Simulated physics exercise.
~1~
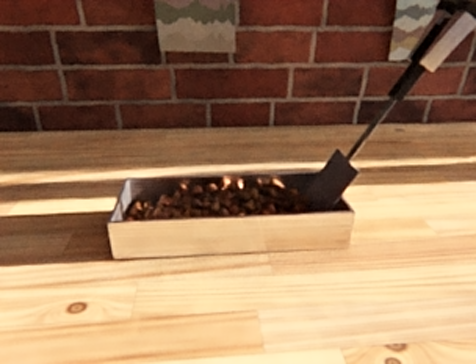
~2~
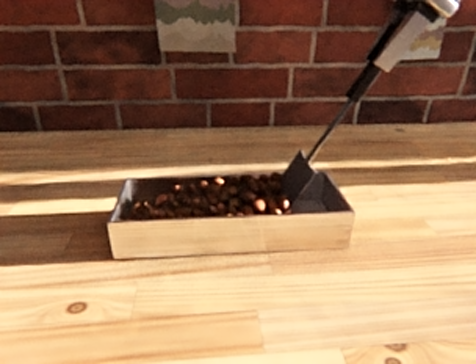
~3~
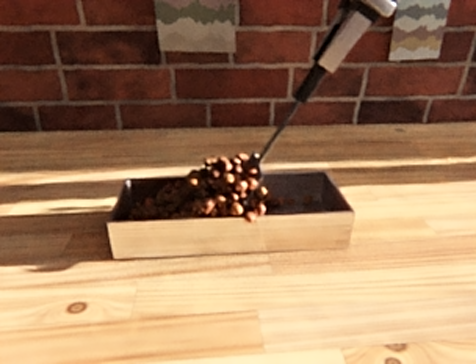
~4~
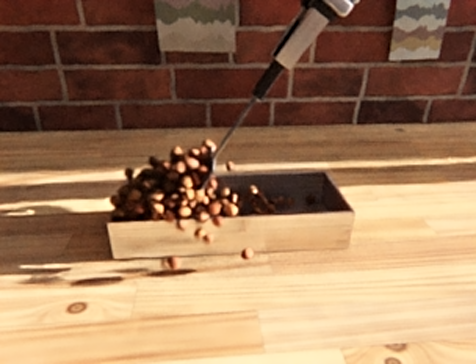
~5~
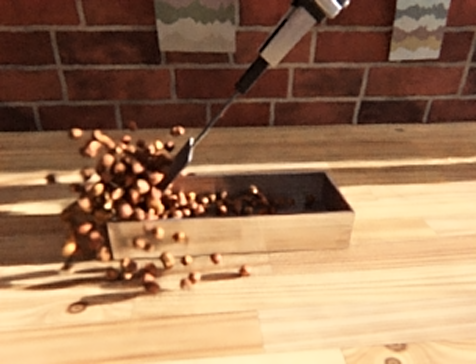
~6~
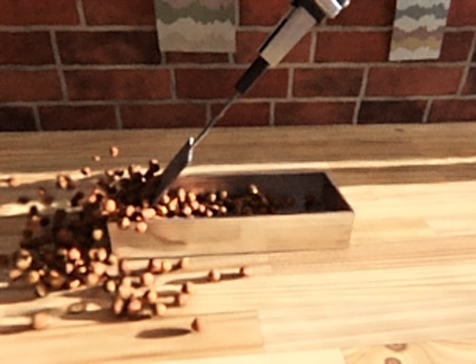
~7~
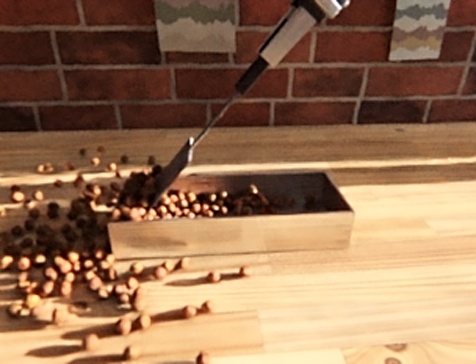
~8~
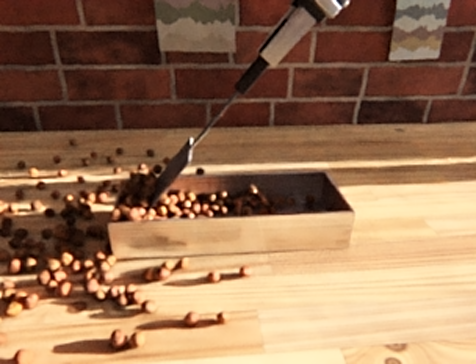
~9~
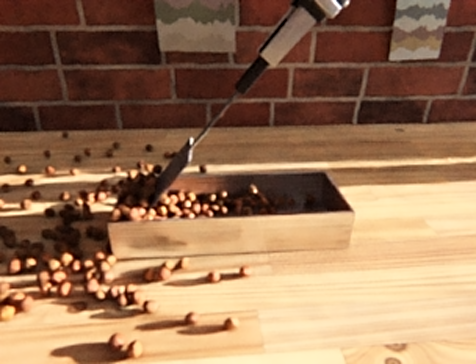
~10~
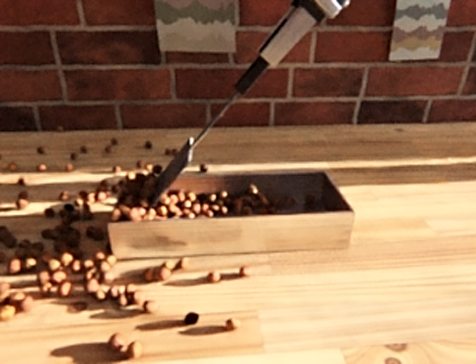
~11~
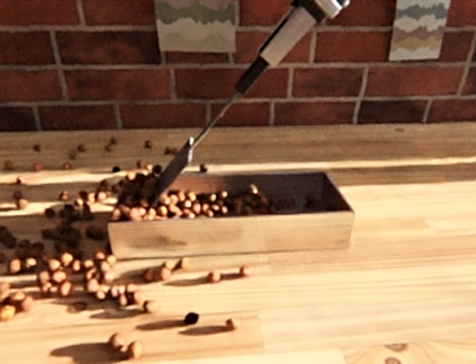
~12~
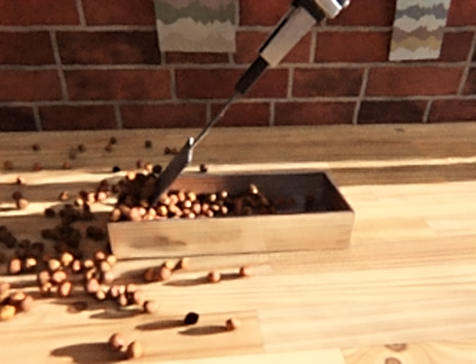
Paddle on a robot arm sweeping hazelnuts leftward through a tin, spilling many onto the wooden table, then stopping amid those left inside.
